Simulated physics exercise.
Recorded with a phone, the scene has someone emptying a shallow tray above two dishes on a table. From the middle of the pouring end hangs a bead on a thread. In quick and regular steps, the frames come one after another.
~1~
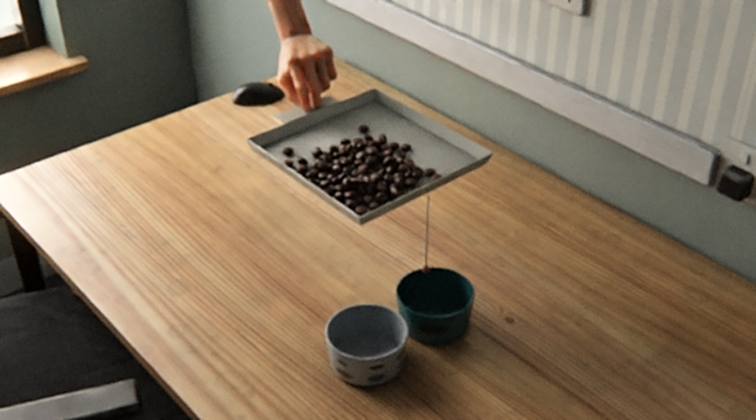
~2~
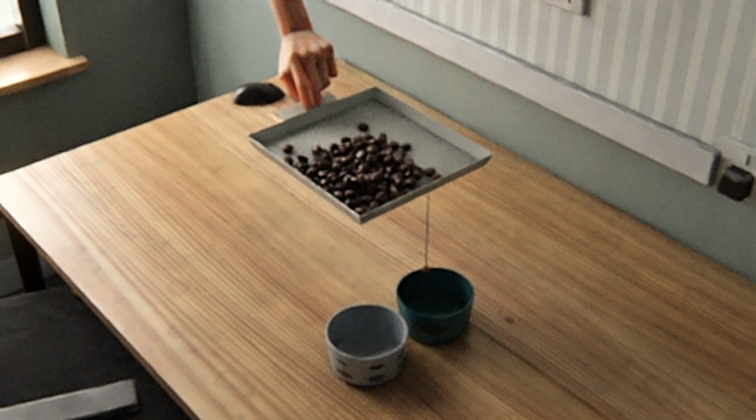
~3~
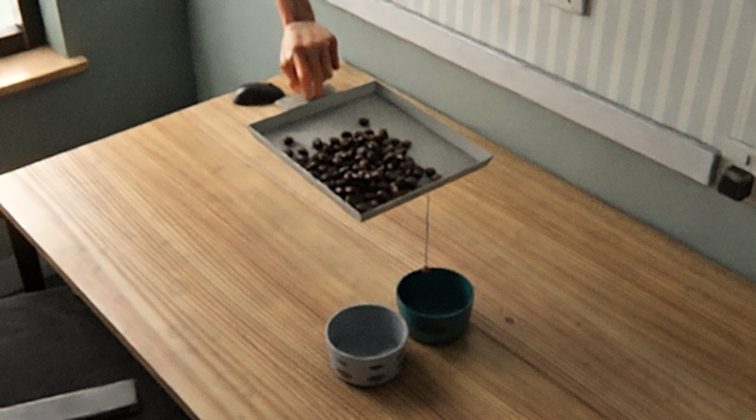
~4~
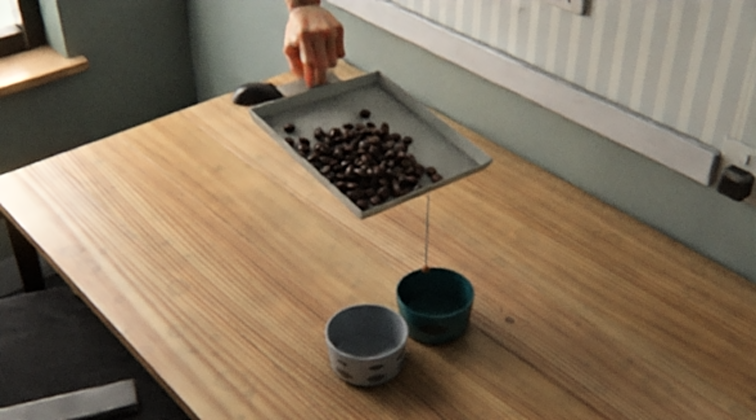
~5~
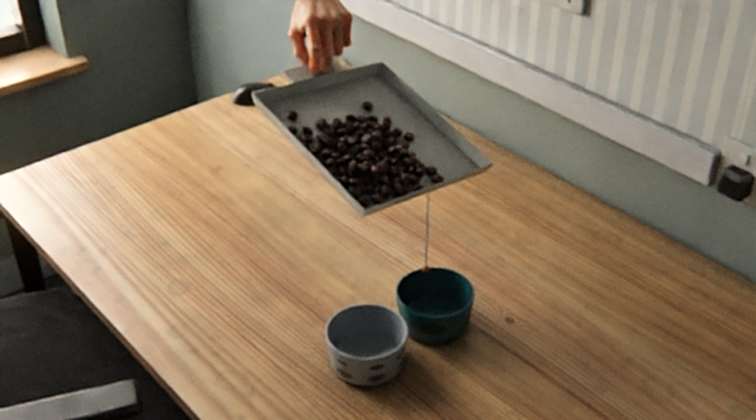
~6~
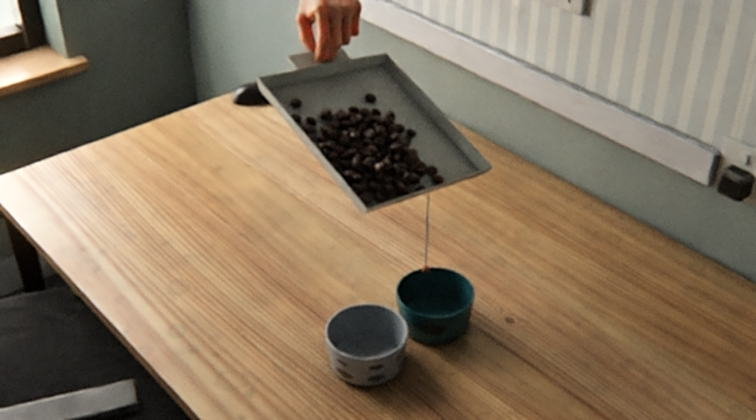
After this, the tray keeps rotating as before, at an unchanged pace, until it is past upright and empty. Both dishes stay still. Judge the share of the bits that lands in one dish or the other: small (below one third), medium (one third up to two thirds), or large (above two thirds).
The share is small.
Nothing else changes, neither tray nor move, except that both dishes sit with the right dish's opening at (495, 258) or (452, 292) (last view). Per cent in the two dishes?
About 80 per cent, then about 20 per cent.
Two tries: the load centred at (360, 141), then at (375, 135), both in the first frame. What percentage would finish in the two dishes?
First case: Close to 10 %; second case: Close to 10 %.
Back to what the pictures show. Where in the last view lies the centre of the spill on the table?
(505, 288), about.
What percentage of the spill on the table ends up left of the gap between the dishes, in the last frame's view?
Estimate: About 0 percent.
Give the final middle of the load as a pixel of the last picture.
(497, 291).
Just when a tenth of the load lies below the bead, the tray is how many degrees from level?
About 75 degrees.
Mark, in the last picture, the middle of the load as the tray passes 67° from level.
Around (448, 174).
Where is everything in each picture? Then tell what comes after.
In the first frame, corners of the pouring end (360, 214) and (487, 153), level; middle of the load (365, 172), flat chocolate drops; left dish (393, 365); right dish (462, 323); bead on its thread (426, 269).
In the second frame, corners of the pouring end (361, 213) and (487, 153), level; middle of the load (365, 171).
In the third frame, corners of the pouring end (362, 211) and (488, 155), tipped barely, lowest at the right corner; middle of the load (365, 168).
In the fourth frame, corners of the pouring end (363, 209) and (488, 159), tipped a little, lowest at the right corner; middle of the load (367, 162).
In the fifth frame, corners of the pouring end (365, 206) and (488, 162), tipped clearly, lowest at the right corner; middle of the load (368, 157).
In the sixth frame, corners of the pouring end (368, 204) and (488, 165), tipped clearly, lowest at the right corner; middle of the load (371, 152); left dish (393, 365); right dish (462, 323).
Just after the last frame, tray tipped steeply; the larger part on the tray; about a tenth in the air.
A moment on, tray tipped past a quarter turn; just a few on the tray; about a tenth in the right dish; roughly two thirds outside both; roughly a quarter in the air.
Further on, tray tipped past a quarter turn; about a tenth in the right dish; the larger part outside both.
When it is over, tray tipped past a quarter turn; not one in the left dish; about a tenth in the right dish; the larger part outside both.
